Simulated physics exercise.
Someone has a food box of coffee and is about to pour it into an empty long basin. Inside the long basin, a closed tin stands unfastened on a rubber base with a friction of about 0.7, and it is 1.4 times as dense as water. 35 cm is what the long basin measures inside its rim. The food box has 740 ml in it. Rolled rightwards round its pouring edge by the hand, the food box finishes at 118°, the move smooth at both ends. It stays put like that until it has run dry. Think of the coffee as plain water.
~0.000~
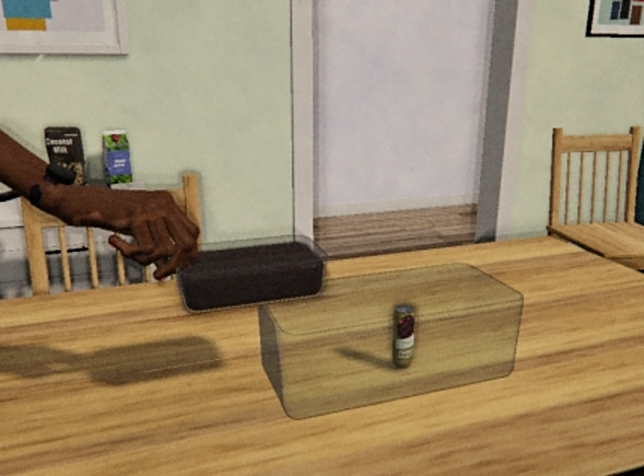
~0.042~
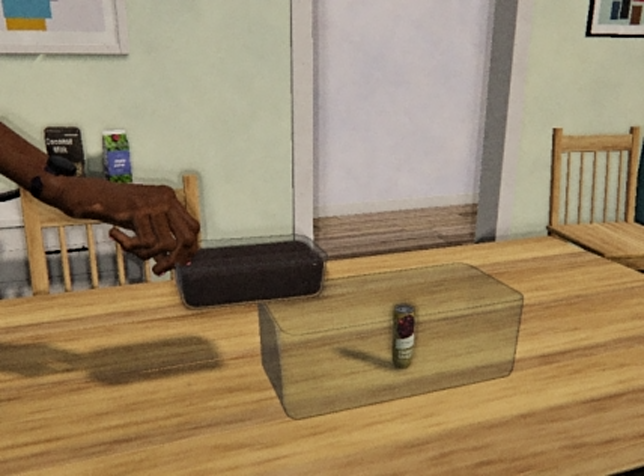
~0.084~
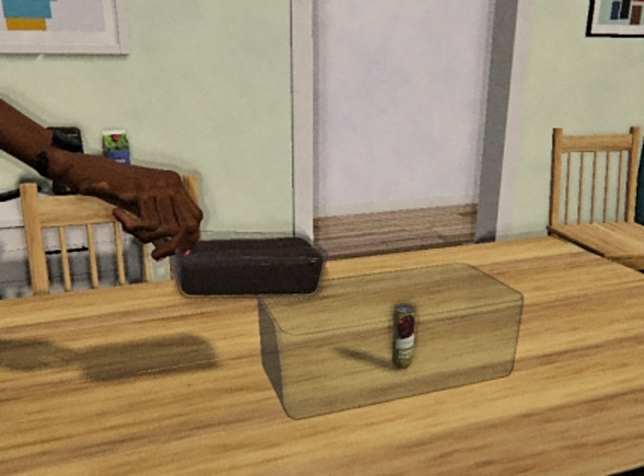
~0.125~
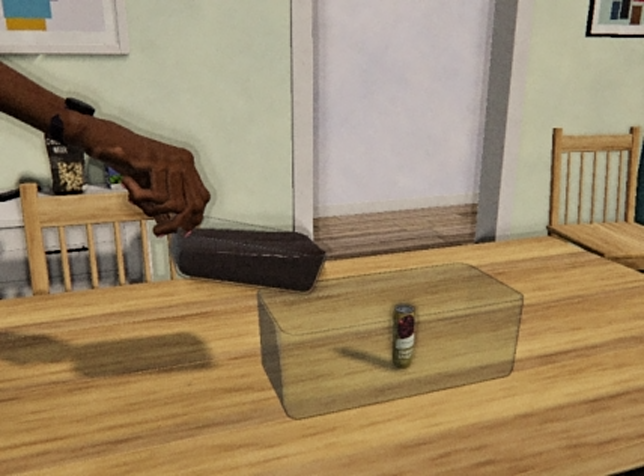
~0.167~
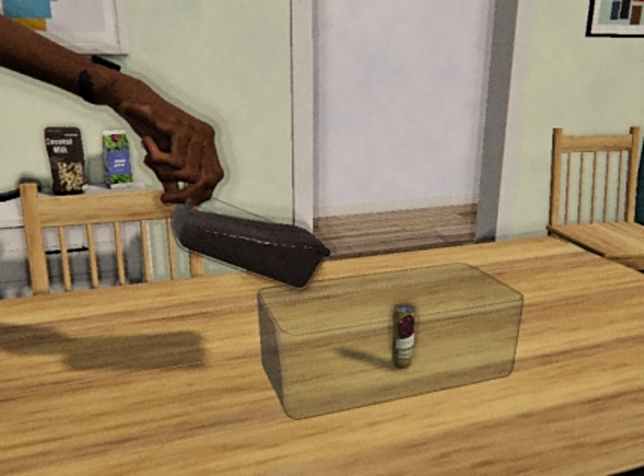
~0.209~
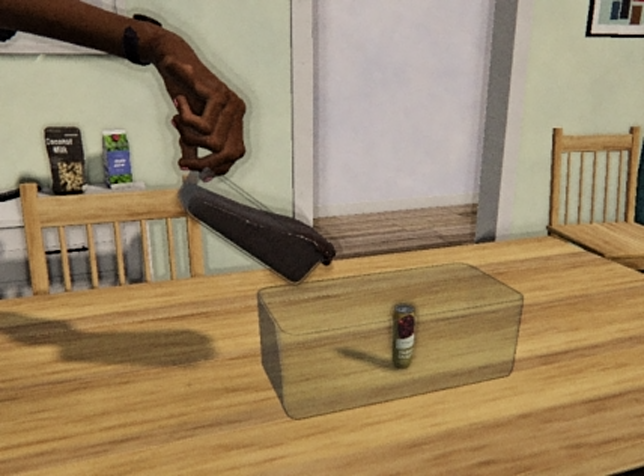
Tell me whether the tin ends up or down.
Down.
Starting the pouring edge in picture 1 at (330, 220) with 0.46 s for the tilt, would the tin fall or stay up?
Then the tin remains standing.
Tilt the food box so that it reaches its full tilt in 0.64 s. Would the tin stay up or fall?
Then the tin tumbles.
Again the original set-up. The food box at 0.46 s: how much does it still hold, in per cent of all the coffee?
Close to 9 percent of the liquid remains at that time.
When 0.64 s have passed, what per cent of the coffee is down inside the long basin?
Near 94 in a hundred.
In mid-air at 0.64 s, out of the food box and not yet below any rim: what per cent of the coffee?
Around 5 per cent of the liquid is in flight.
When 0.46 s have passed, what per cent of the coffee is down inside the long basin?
34 %, more or less.
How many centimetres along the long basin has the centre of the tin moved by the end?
Net tin displacement: Roughly 7.0 cm.
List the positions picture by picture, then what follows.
The first picture shows tilt 0°; pouring edge (317, 247); surface from (177, 266) to (314, 250); the long basin's rim runs from (269, 312) to (495, 280); the tin's top is at (404, 312).
The second picture shows tilt 2°; pouring edge (317, 247); surface from (177, 263) to (314, 249).
The third picture shows tilt 7°; pouring edge (317, 247); surface from (176, 254) to (313, 245).
The fourth picture shows tilt 16°; pouring edge (316, 247); surface from (176, 239) to (315, 241); 1 per cent is over the edge.
The fifth picture shows tilt 27°; pouring edge (316, 247); surface from (178, 216) to (297, 232); 5 per cent is over the edge.
The sixth picture shows tilt 40°; pouring edge (315, 247); surface from (188, 189) to (287, 221); 11 per cent is over the edge.
By 0.46 s the tilt is 112° and 9 per cent is still to pour; the tin stands where it began.
By 0.64 s the tilt is 118° and 0 per cent is still to pour; the tin lies on its side.
By 0.82 s the tilt is 118° and 0 per cent is still to pour; the tin lies on its side.
By 1.03 s the tilt is 118° and 0 per cent is still to pour; the tin lies on its side.
At rest the tin lies on its side.
